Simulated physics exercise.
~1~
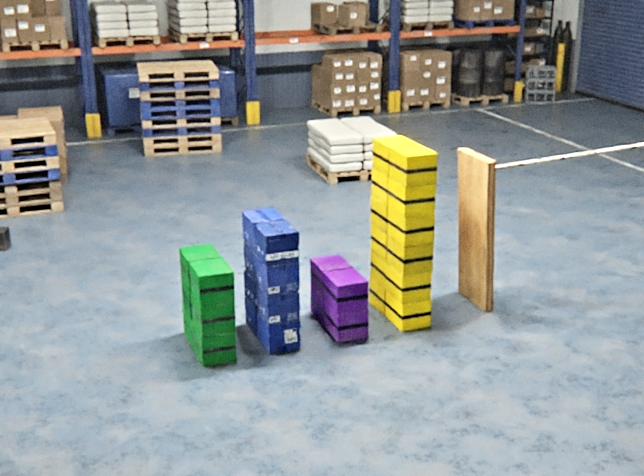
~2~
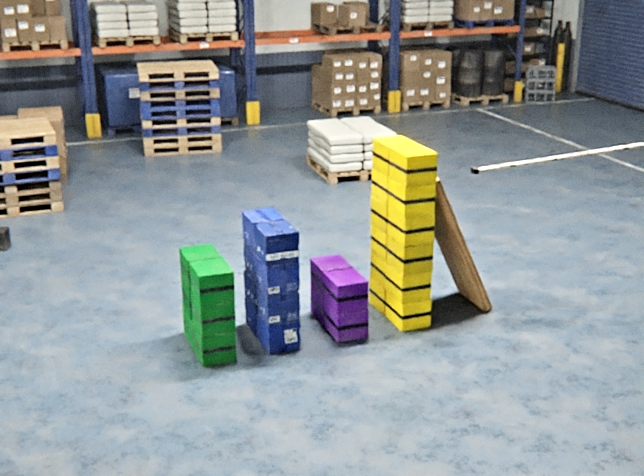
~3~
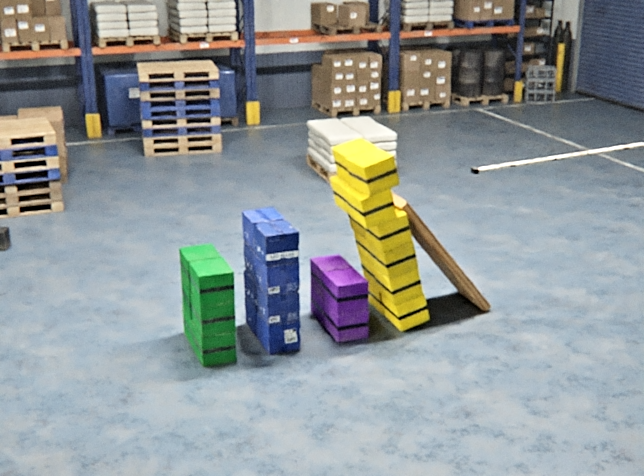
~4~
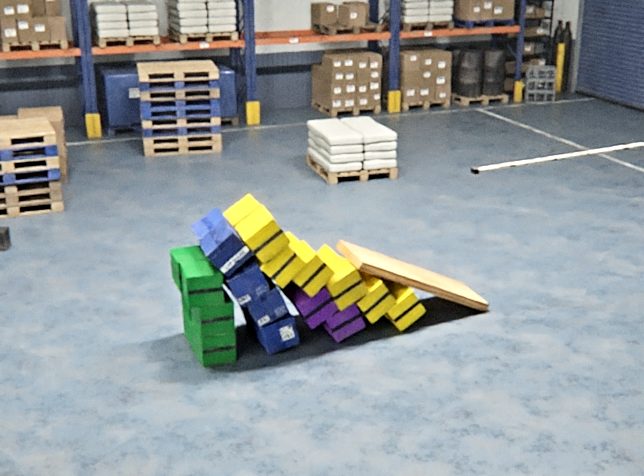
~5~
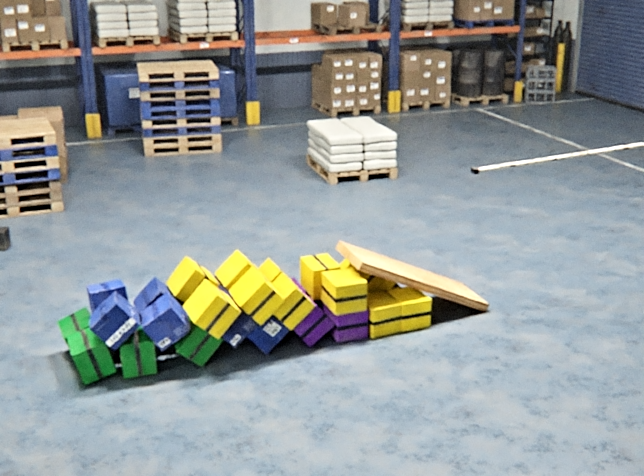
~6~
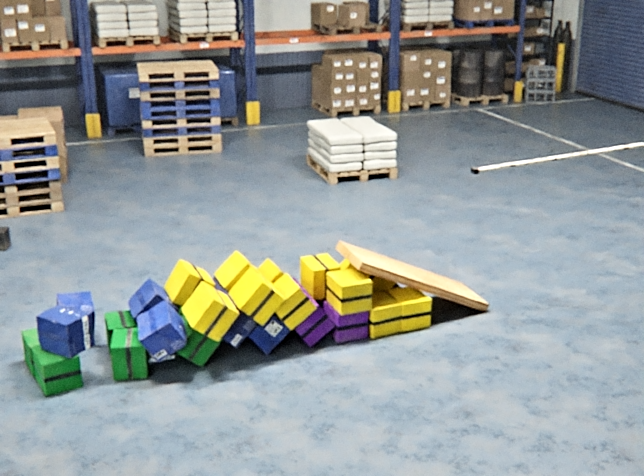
In the video, a wooden board tips left into a tall yellow stack of cartons, which topples over the purple stack and into the blue and green ones, knocking them down in turn, leaving cartons strewn leftward in a jumbled row with the board resting slanted on the right.
